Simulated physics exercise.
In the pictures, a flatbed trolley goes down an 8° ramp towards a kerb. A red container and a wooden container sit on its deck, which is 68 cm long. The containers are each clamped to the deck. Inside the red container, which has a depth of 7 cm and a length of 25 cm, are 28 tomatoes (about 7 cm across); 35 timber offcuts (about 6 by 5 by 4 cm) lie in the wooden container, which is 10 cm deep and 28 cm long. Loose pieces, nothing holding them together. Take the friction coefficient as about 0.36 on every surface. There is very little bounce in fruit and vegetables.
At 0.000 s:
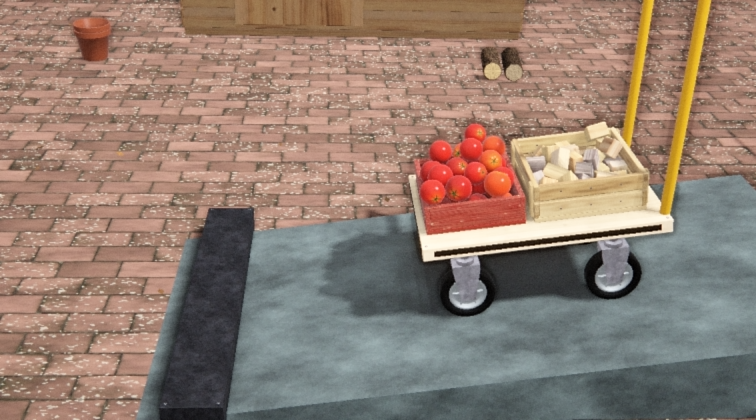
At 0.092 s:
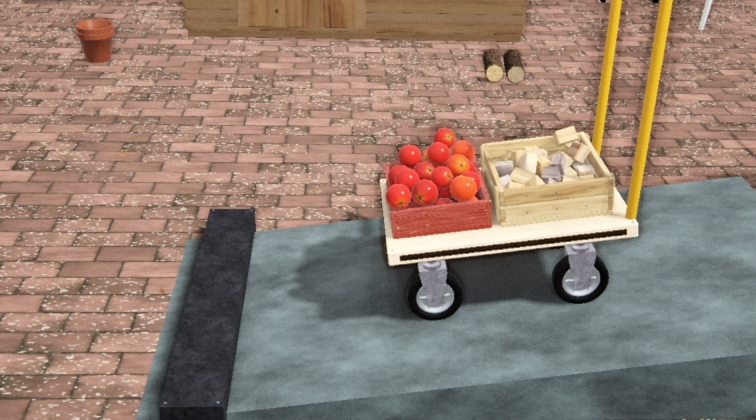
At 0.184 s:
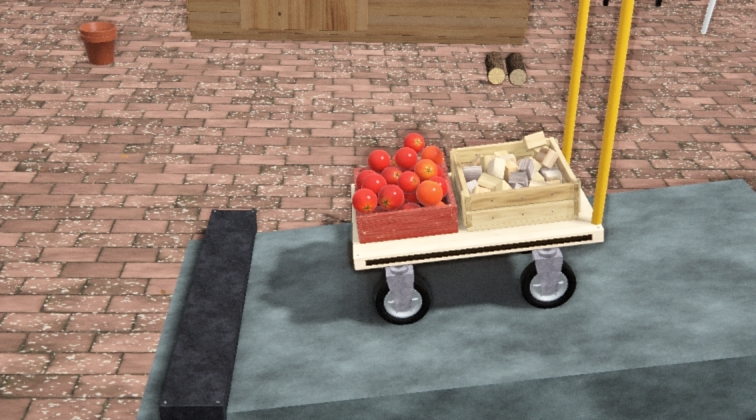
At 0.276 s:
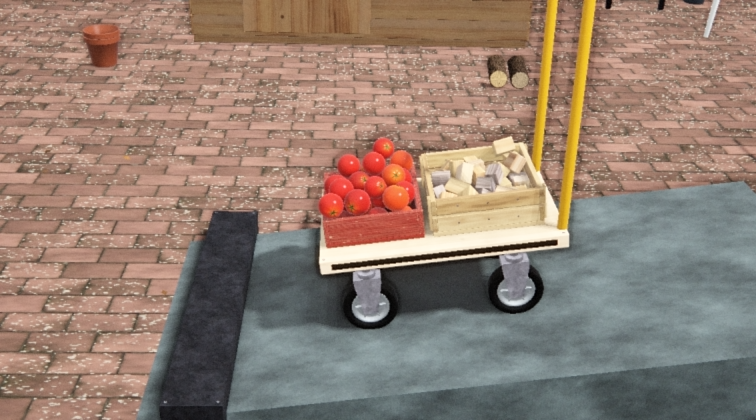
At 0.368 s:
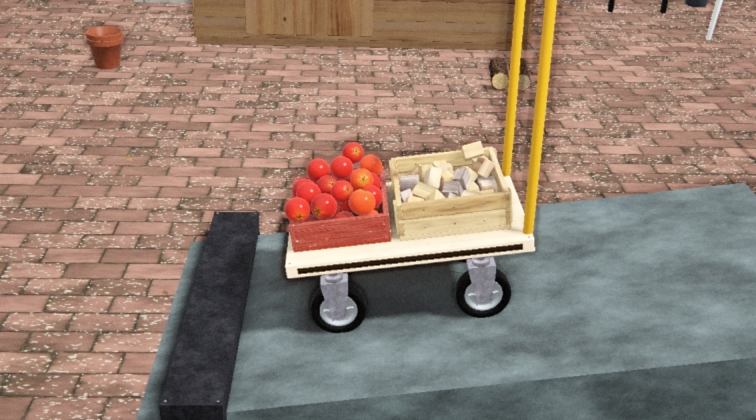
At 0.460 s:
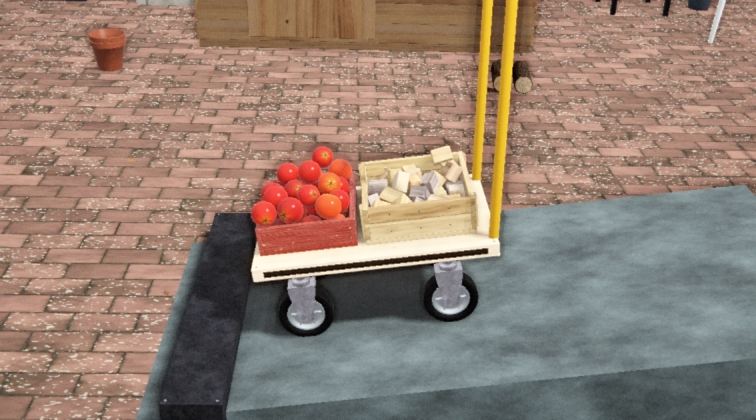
Flatbed trolley with yellow uprights rolling leftward down a grey ramp, carrying a red crate of tomatoes and a wooden crate of offcuts.
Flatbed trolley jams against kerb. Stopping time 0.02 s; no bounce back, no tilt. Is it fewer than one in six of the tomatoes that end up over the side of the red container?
Enough falls out to pass a sixth.
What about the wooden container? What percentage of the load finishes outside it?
The wooden container loses 0 percent of its load.
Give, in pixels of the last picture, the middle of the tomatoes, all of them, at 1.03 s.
I'd put the middle close to (234, 217).
After 0.58 s, impact.
After 0.68 s, 3 of 28 out of the red container and 0 of 35 out of the wooden container.
After 0.80 s, 6 of 28 out of the red container and 0 of 35 out of the wooden container.
After 1.03 s, 9 of 28 out of the red container and 0 of 35 out of the wooden container.
When it is over (at 1.53 s), 10 of 28 out of the red container and 0 of 35 out of the wooden container. Asked share, 10 of 28, 36 per cent.
